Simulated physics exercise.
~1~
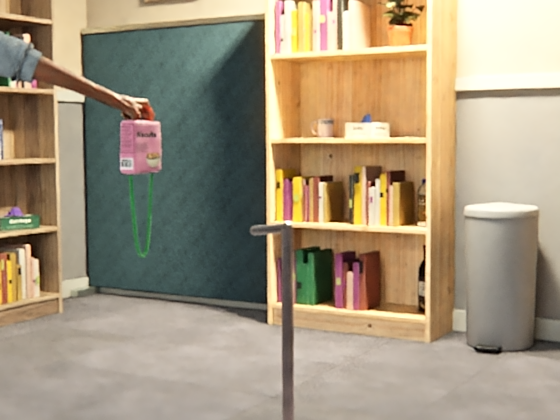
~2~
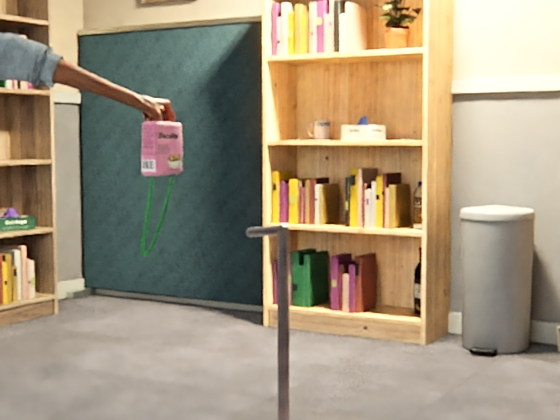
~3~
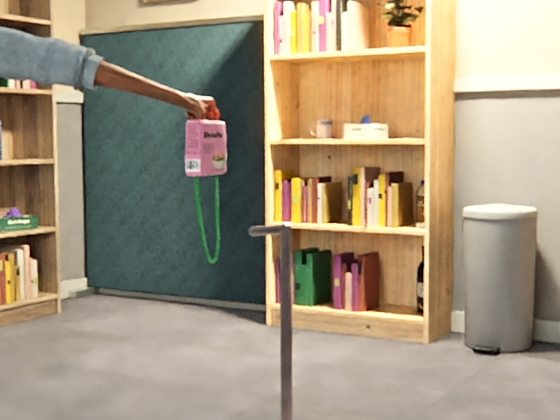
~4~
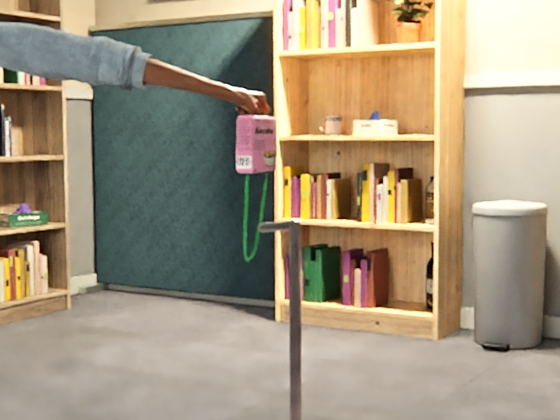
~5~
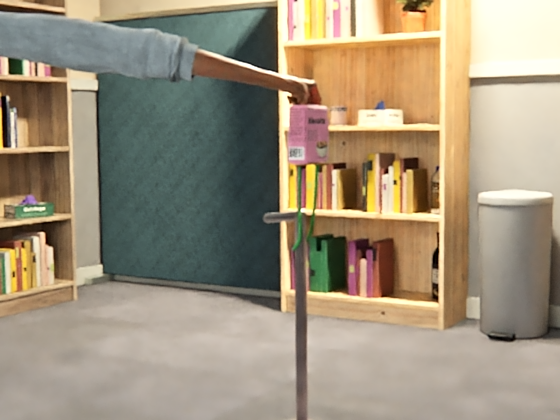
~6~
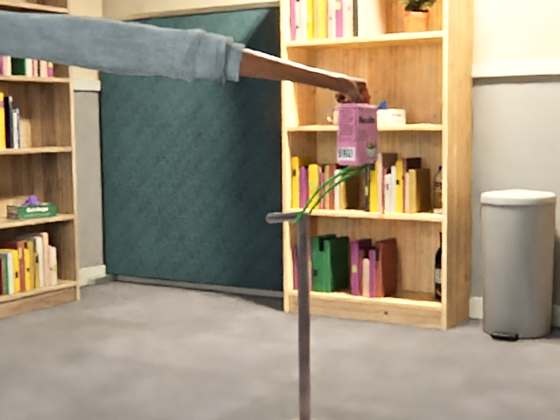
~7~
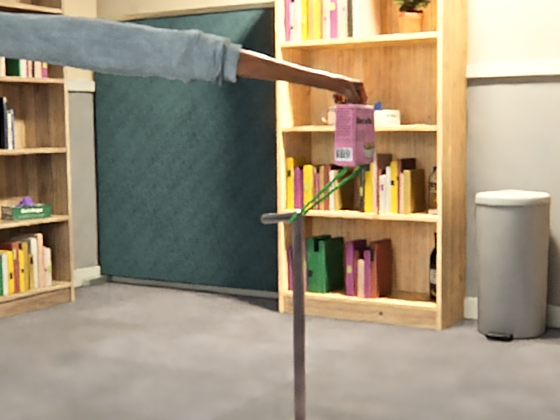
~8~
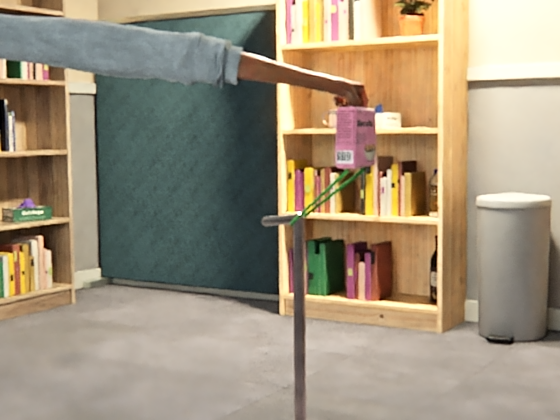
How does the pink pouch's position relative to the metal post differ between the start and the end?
At the start the pink pouch hangs well to the left of the post, in front of the dark green panel. By the end it is to the right of the post, in front of the bookcase.
A hand carrying a pink pouch rightward past a hooked metal post, its green loop catching and pulling tight as the hand stops.
